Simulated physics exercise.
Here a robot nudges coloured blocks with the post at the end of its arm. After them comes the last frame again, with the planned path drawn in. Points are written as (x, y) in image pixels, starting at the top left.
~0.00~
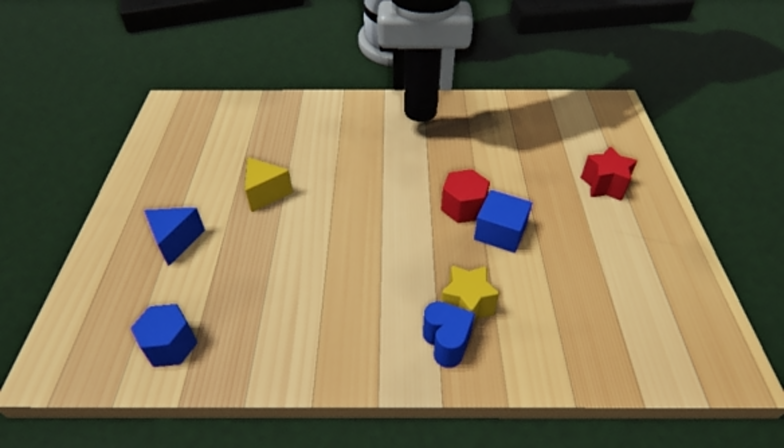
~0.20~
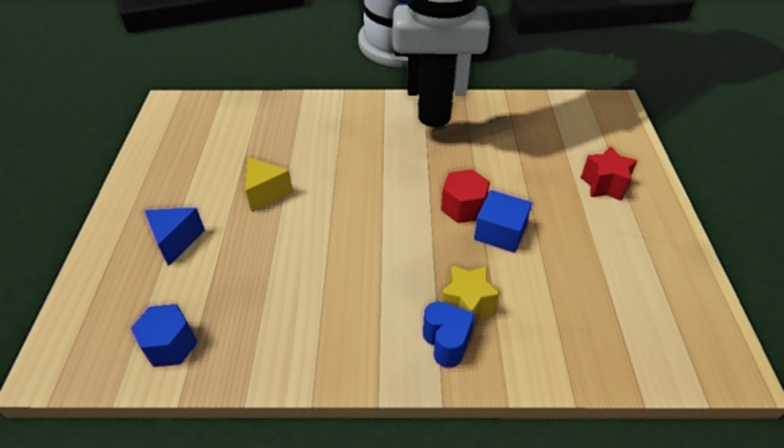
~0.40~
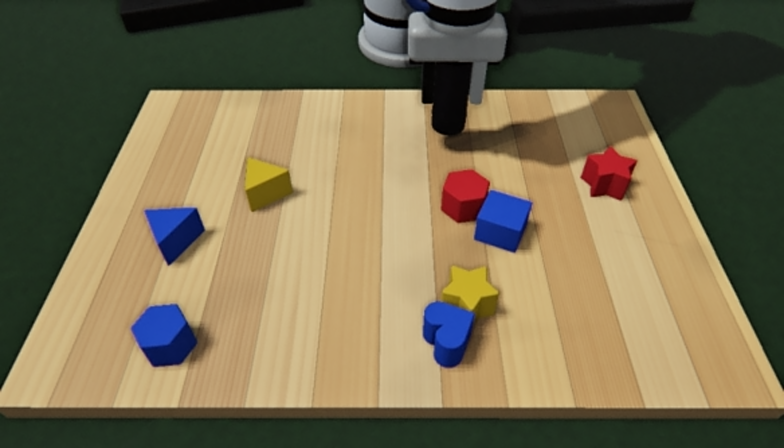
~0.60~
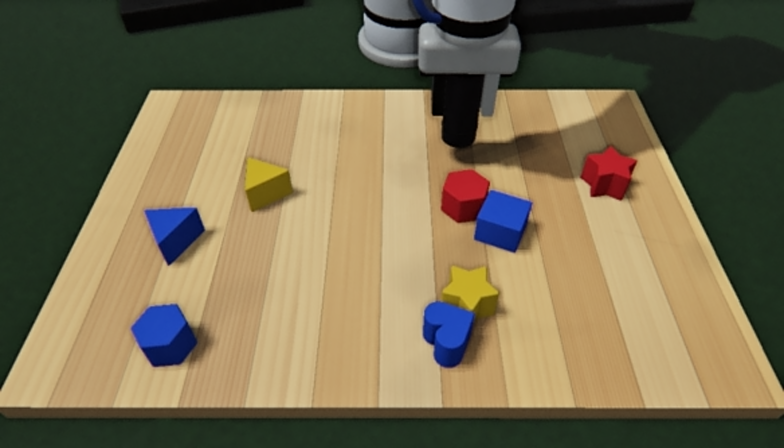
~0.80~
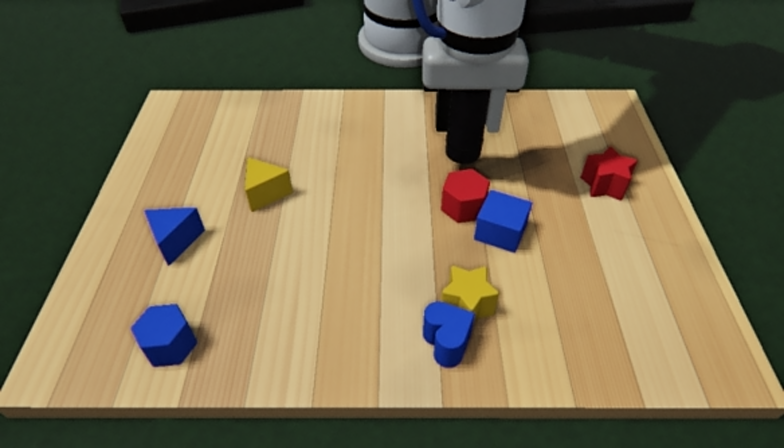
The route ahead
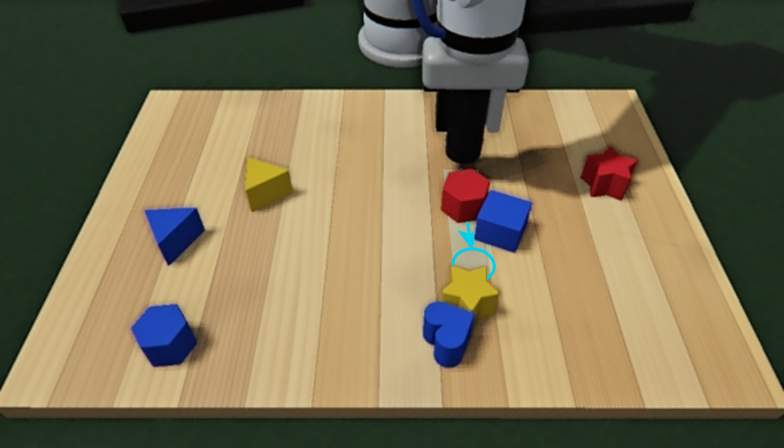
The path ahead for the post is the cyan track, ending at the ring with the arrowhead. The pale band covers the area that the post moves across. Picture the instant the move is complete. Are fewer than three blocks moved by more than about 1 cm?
That would be a no.
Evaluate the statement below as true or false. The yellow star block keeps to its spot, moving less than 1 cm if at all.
That is false.
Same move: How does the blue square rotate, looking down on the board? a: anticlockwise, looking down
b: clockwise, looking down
Choice a: Anticlockwise, looking down.
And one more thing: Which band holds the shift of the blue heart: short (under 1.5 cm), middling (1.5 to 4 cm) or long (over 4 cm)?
Offset: 1.5 to 4 cm.
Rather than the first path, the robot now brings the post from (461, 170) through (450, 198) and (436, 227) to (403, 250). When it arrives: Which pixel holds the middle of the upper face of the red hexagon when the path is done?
Located at (456, 241).
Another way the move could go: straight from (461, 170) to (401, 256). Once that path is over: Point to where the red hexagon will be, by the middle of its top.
My estimate: (461, 224).
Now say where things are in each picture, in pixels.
In the first picture, tip of the post at (421, 113), middles of tops, blue heart at (449, 322), red hexagon at (467, 184), yellow star block at (470, 284), blue square at (506, 209).
In the second picture, post at (434, 118), nothing pushed.
In the third picture, post at (448, 126), nothing pushed.
In the fourth picture, post at (458, 138), nothing pushed.
In the fifth picture, post at (463, 153), blue heart at (449, 322), red hexagon at (467, 184), yellow star block at (470, 284), blue square at (506, 209).
The line goes from (461, 170) to (474, 265).
The first path, step by step. One third of the way, post at (467, 182); red hexagon at (465, 205); blue square at (512, 213).
Two thirds of the way, post at (471, 214); red hexagon at (460, 238), turned 35° clockwise; blue square at (515, 216).
At the end, post at (477, 249); blue heart at (446, 343); red hexagon at (448, 268), turned 55° clockwise; yellow star block at (465, 307), turned 20° anticlockwise; blue square at (519, 219), turned 20° anticlockwise.
